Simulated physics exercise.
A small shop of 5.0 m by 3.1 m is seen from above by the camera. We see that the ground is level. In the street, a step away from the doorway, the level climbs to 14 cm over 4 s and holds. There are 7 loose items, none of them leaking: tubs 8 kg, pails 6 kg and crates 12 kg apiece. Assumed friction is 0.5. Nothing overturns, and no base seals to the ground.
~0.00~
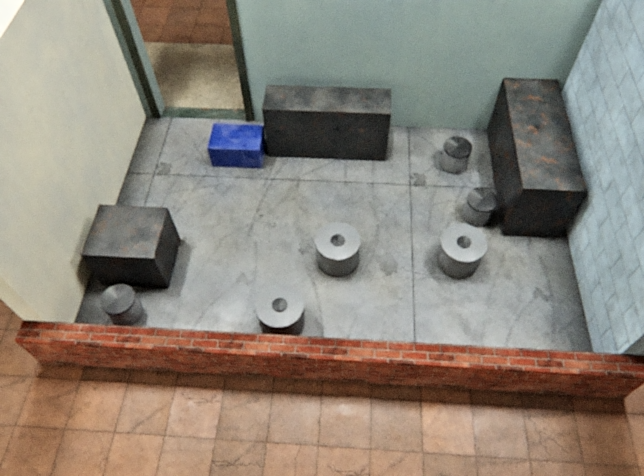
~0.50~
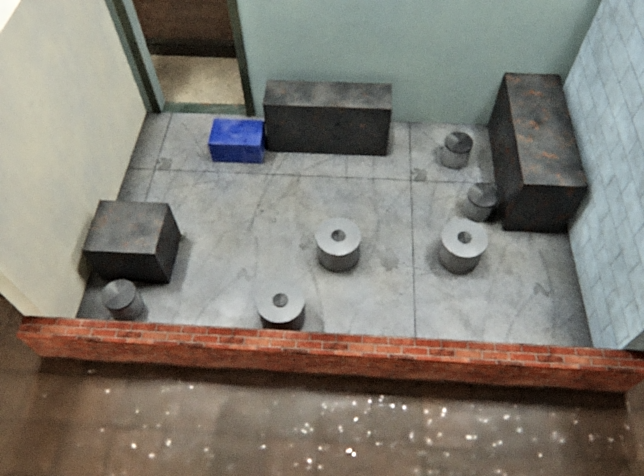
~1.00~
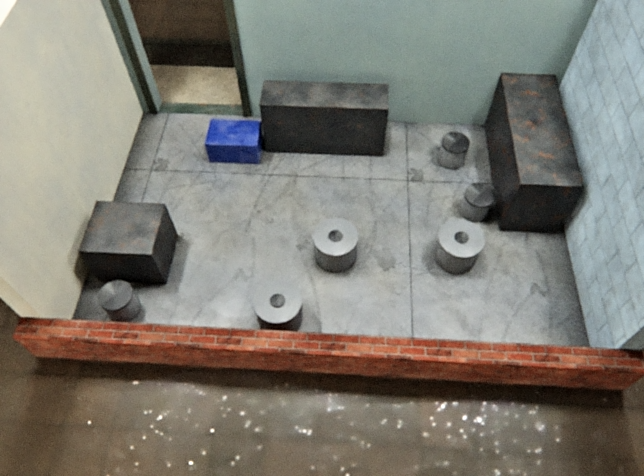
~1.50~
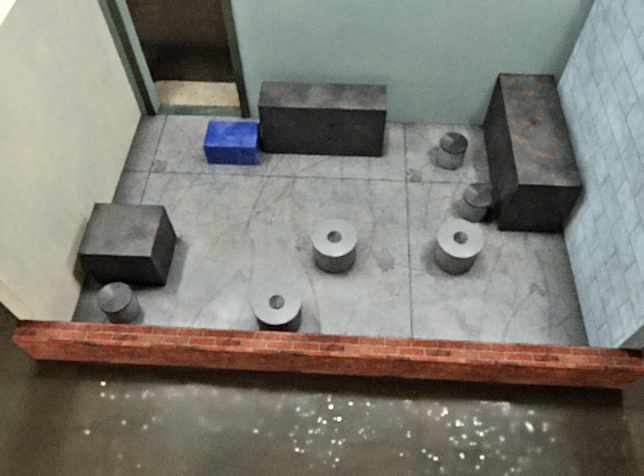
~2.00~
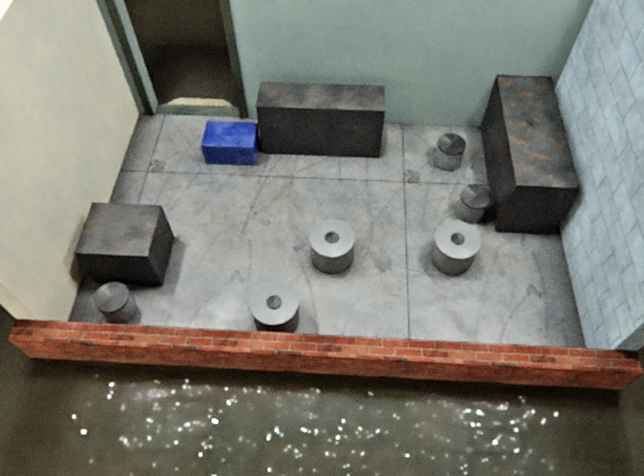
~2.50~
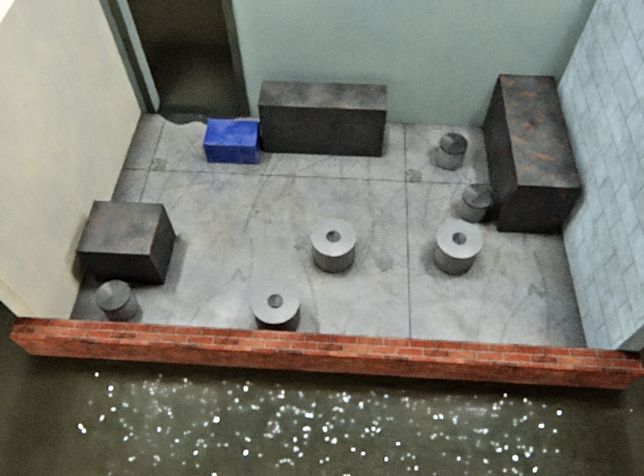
In a small shop seen from above, dark blocks, grey cylinders and a blue crate stay still while murky water spreads over the tiled street outside the brick edge, then darkens the doorway and just enters at its threshold.
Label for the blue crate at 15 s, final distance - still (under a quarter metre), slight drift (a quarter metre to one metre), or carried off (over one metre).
Carried off.
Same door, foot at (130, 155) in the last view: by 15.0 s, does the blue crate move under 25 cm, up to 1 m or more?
The blue crate drifts well away.
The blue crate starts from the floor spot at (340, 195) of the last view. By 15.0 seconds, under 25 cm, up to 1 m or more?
By then it keeps its spot.
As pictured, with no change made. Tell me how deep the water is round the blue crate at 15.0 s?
Around 8 cm.
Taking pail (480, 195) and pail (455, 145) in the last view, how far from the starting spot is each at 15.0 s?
30 cm, 5 cm.
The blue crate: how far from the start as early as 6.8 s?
By that time, close to 100 cm.
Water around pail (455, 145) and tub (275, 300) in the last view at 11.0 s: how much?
Depth approx. 3 cm / 4 cm.
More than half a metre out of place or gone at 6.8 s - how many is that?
By my tally, 1.
After 3.5 s the blue crate is near (231, 132), 0.0 m from its start, aground; 0 afloat.
After 6.8 s the blue crate is near (263, 198), 1.0 m from its start, aground; 0 afloat.
After 11.0 s the blue crate is near (316, 224), 1.6 m from its start, aground; 0 afloat.
After 15.0 s the blue crate is near (432, 275), 2.8 m from its start, afloat; 7 afloat.
